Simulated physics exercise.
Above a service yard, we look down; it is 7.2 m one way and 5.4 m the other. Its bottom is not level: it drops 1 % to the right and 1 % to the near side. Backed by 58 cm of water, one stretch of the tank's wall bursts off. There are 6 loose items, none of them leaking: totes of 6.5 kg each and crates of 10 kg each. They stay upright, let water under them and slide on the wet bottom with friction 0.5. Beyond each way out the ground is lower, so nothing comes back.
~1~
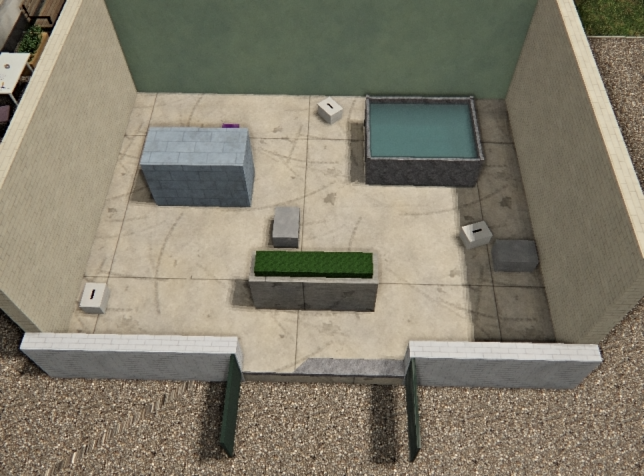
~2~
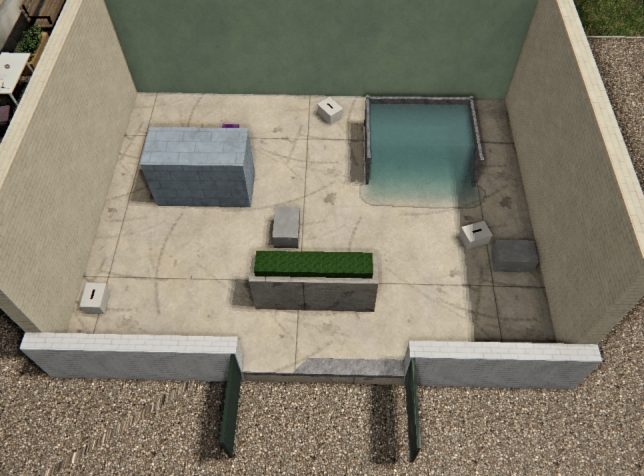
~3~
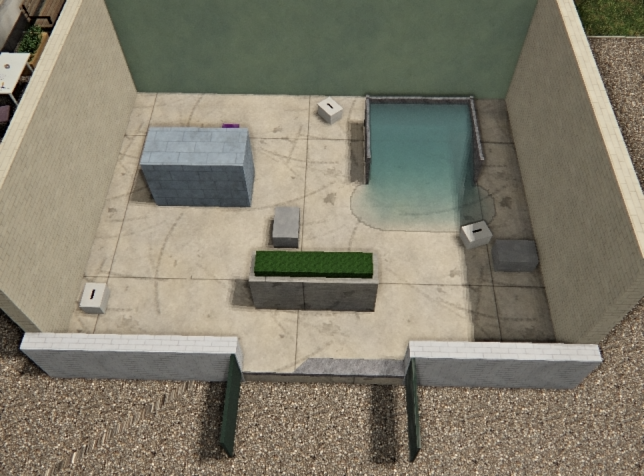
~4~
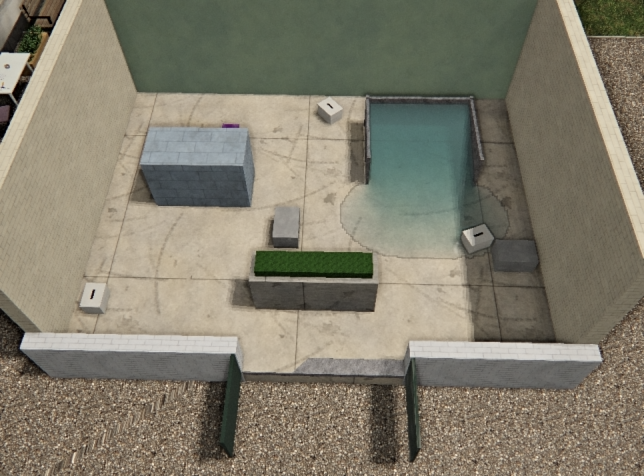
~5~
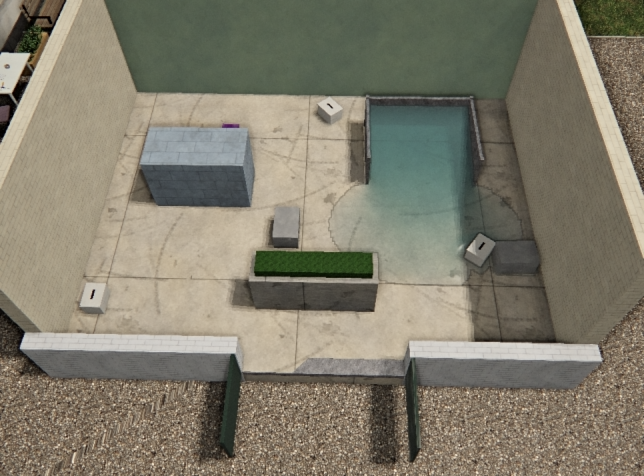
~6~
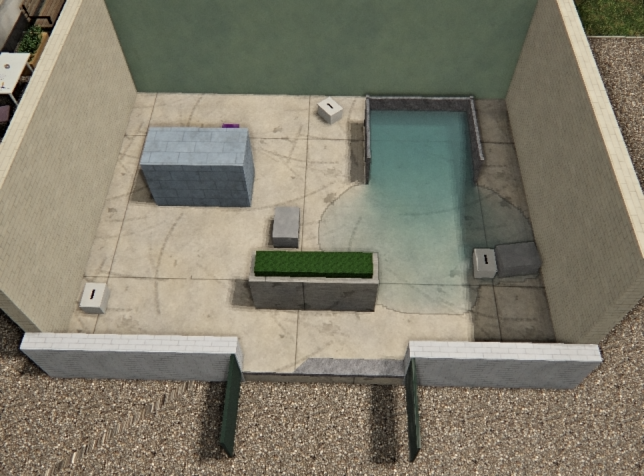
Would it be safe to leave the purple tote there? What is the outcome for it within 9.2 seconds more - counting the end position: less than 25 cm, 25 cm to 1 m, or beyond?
Chances are it never really leaves its spot.
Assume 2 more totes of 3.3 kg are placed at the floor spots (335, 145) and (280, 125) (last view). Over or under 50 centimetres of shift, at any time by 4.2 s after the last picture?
Taking them in order, they come out smaller and smaller.
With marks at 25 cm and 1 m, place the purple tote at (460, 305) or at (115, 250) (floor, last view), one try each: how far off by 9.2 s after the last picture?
Moved partway; nearly still.
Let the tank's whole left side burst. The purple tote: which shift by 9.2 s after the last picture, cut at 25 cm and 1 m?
With that failure, the purple tote lands a long way off.
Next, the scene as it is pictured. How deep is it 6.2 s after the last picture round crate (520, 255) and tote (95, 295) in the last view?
First roughly 6 cm, second roughly 3 cm.
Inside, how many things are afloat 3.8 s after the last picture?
Tally: 2 of them.
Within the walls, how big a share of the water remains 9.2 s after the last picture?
Roughly 74 percent.
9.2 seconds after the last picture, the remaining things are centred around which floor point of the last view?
Around (328, 190).
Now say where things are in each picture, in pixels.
The purple tote at (229, 132), on the bottom; water covers 2.5 m2; 0 of 6 have shifted, in the first frame.
The purple tote at (229, 132), on the bottom; 3.4 m2 under water; 0 of 6 have shifted, in the second frame.
The purple tote at (229, 132) rests on the ground; water covers 4.6 m2; 0 of 6 have shifted, in the third frame.
The purple tote at (229, 132), on the bottom; 5.9 m2 under water; 1 of 6 have shifted, in the fourth frame.
The purple tote at (229, 132), on the bottom; water covers 7.4 m2; 1 of 6 have shifted, in the fifth frame.
The purple tote at (229, 132) rests on the ground; water covers 8.9 m2; 2 of 6 have shifted, in the sixth frame.
Then, 1.2 s after the last picture the purple tote is near (229, 132), 0.0 m from its start, aground; 0 of 6 are out; 2 afloat.
Then, 3.8 s after the last picture the purple tote is near (229, 132), 0.0 m from its start, aground; 0 of 6 are out; 2 afloat.
Then, 6.2 s after the last picture the purple tote is near (229, 132), 0.0 m from its start, aground; 0 of 6 are out; 2 afloat.
Then, 9.2 s after the last picture the purple tote is near (229, 132), 0.0 m from its start, aground; 0 of 6 are out; 1 afloat.
